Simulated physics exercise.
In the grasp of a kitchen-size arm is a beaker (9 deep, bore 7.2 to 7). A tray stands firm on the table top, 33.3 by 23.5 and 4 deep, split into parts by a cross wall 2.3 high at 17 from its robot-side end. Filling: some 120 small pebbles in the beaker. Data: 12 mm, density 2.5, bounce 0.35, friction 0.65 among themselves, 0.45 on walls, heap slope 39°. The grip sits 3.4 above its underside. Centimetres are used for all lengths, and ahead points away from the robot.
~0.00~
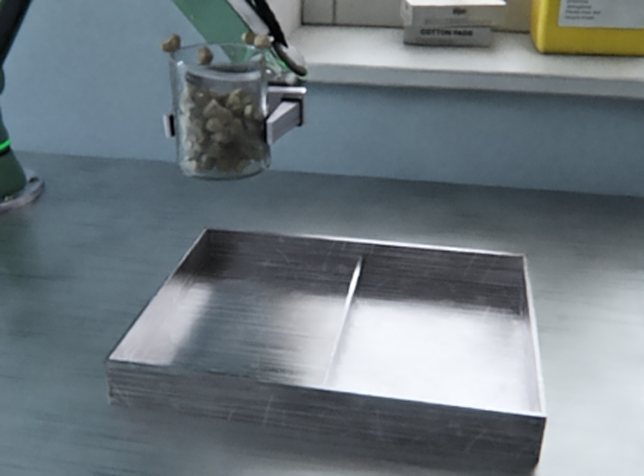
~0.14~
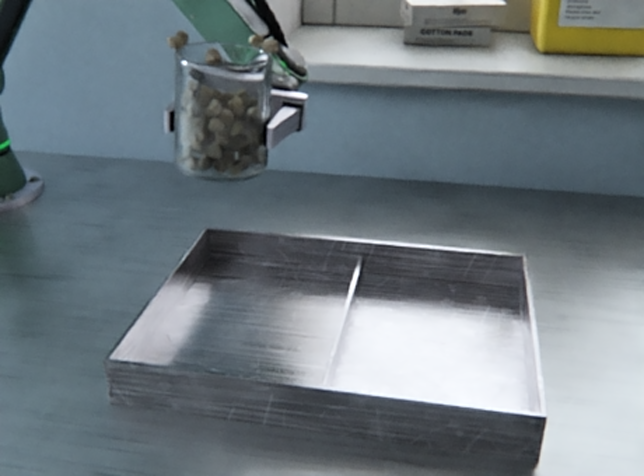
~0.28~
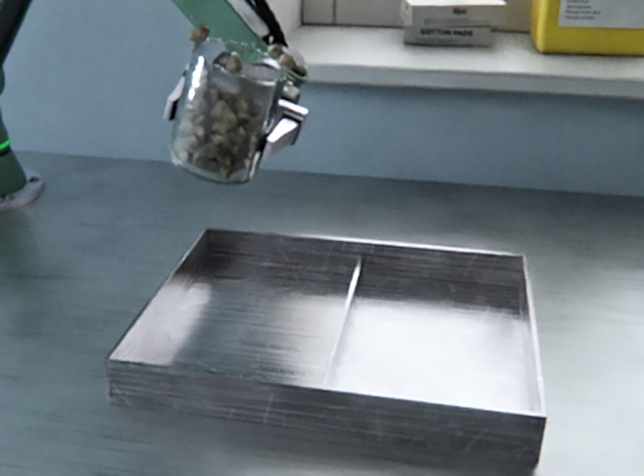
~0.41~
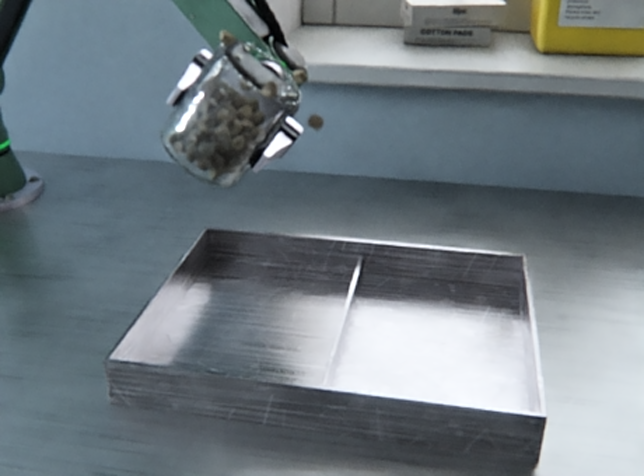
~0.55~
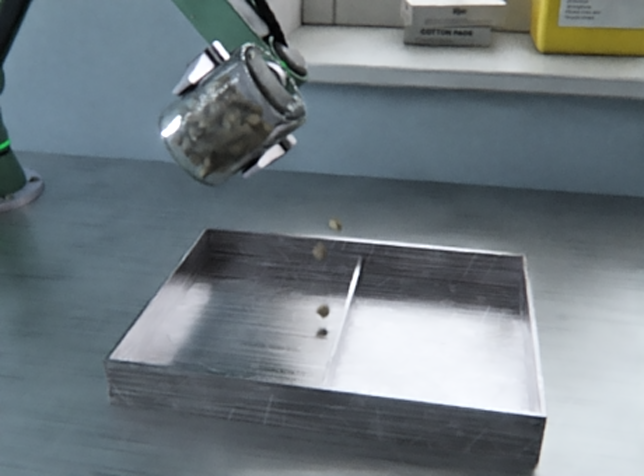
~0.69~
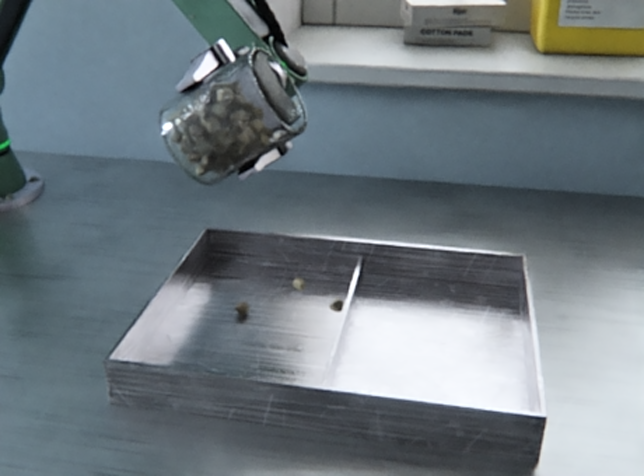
A green robotic arm held a clear beaker of small pebbles above a divided metal tray and tilted it steeply to the right, and a few pebbles dropped out into the tray.
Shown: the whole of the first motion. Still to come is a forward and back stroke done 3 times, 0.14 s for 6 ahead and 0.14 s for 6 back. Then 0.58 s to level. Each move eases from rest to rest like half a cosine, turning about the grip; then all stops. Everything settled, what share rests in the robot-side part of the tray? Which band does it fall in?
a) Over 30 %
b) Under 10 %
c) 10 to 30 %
Answer: B.
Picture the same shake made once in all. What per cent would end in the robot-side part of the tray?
That change gives some 5 percent.
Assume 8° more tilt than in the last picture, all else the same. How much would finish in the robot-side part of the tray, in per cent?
I'd put it close to 15 per cent.
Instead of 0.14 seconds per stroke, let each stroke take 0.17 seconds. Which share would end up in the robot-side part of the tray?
That gives about 5 percent.
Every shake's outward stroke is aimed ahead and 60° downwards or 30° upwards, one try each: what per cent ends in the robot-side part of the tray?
It comes to around 0 per cent on the first try and around 20 per cent on the second.
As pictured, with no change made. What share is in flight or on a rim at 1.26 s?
Around 2 percent of the load.
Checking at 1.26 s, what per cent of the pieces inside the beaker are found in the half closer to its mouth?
My estimate is near 25 per cent.
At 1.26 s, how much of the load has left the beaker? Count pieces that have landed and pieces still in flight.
About 10 per cent.
After 1.26 s, tilted 57° forward, highest piece 22 above the table; 107 in the beaker, 5 in the robot-side part, 4 in the far-side part, 2 in flight or on a rim.
After 1.83 s, tilted 28° forward, highest piece 23 above the table; 106 in the beaker, 7 in the robot-side part, 5 in the far-side part.
After 2.31 s, level, highest piece 25 above the table; 106 in the beaker, 7 in the robot-side part, 5 in the far-side part.
After 3.36 s, level, highest piece 25 above the table; 106 in the beaker, 7 in the robot-side part, 5 in the far-side part.
In the end, 106 in the beaker, 7 in the robot-side part, 5 in the far-side part. That is 6 % in the robot-side part of the tray.
